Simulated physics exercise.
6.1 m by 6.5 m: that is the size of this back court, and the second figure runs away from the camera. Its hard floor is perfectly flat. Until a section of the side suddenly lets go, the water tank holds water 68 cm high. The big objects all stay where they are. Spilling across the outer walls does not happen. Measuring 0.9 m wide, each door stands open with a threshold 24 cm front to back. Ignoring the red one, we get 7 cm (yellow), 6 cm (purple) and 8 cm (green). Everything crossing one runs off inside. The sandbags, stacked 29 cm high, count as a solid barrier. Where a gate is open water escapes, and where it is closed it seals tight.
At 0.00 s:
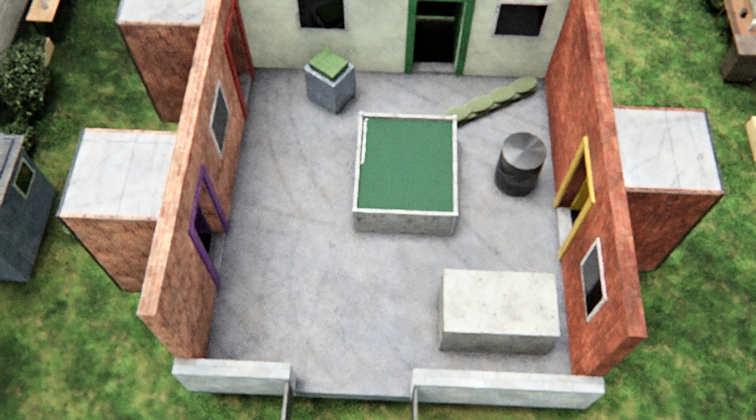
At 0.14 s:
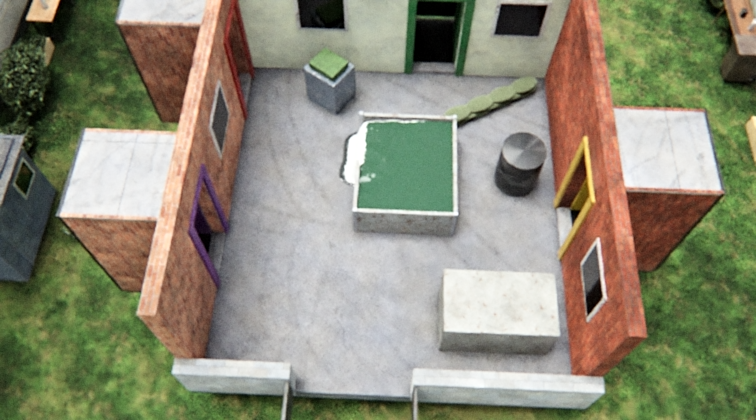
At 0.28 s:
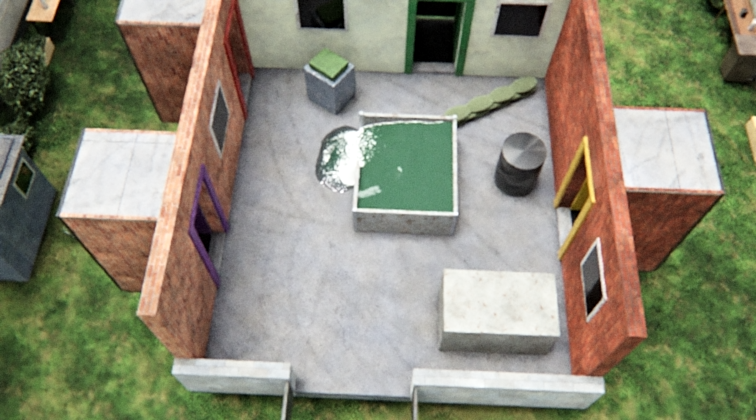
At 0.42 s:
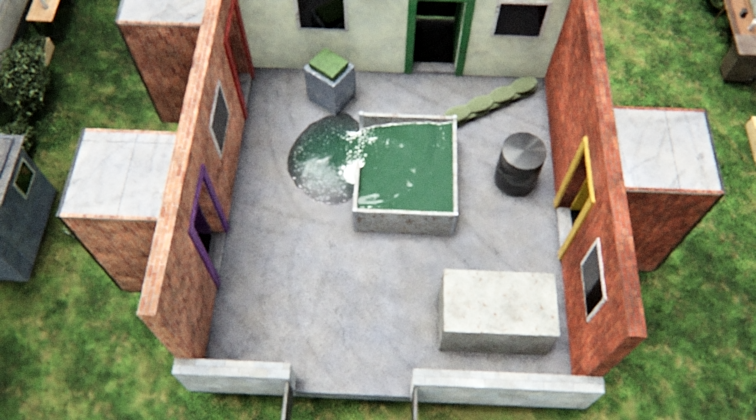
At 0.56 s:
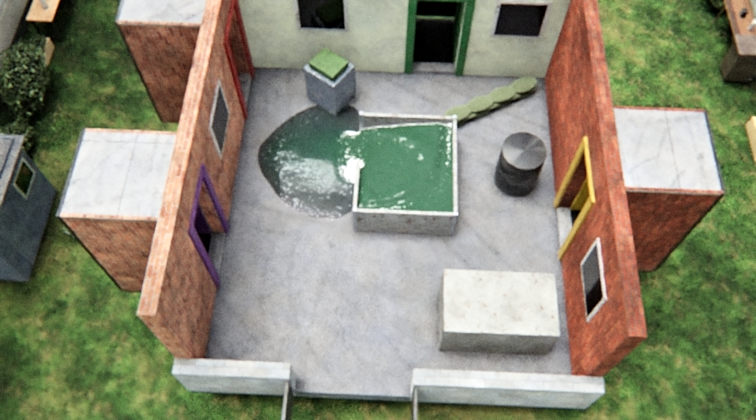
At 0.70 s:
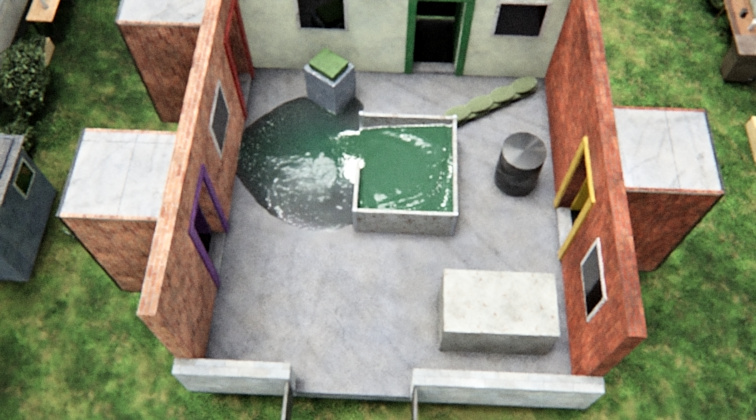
In a small walled yard with brick sides, green water burst through the left side of a square tank, splashed white onto the grey floor, and spread into a wide, dark puddle toward the left wall.
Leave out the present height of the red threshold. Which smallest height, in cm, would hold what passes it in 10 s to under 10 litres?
It would have to be roughly 27 cm high.
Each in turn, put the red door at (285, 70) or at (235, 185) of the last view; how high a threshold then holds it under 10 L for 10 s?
About 32 cm, then about 24 cm.
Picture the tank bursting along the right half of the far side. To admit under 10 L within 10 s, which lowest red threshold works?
At least roughly 12.5 centimetres tall.
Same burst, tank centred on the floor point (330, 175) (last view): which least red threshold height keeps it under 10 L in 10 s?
Then about 26 centimetres at the least.
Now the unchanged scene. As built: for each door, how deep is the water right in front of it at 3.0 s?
Red door 27 cm, yellow door 0 cm, purple door 9 cm, green door 2 cm.
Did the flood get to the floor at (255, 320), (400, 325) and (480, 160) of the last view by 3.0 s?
1: Awash; 2: Unwetted; 3: Unwetted.
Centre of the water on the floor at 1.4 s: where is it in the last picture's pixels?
(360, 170), roughly.
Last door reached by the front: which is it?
Last in order comes the yellow door.
After 1.4 s water covers 20 % of the floor, deepest (34 cm) near (350, 158); 23 cm at the red door, 0 litres in over its 17 cm threshold.
After 3.0 s water covers 40 % of the floor, deepest (30 cm) near (252, 81); 27 cm at the red door, 60 litres in over its 17 cm threshold.
After 10.0 s water covers 85 % of the floor, deepest (10 cm) near (210, 331); 8 cm at the red door, 95 litres in over its 17 cm threshold.
At the red door as built, the water arrived by 1.0 s and peaked near 31 cm at 2.0 s.
Run again over the same 10 s with other heights there, 25 litres in over 23.5 cm, 2 litres over 32 cm. The limit of 10 litres is kept from about 27 cm up.
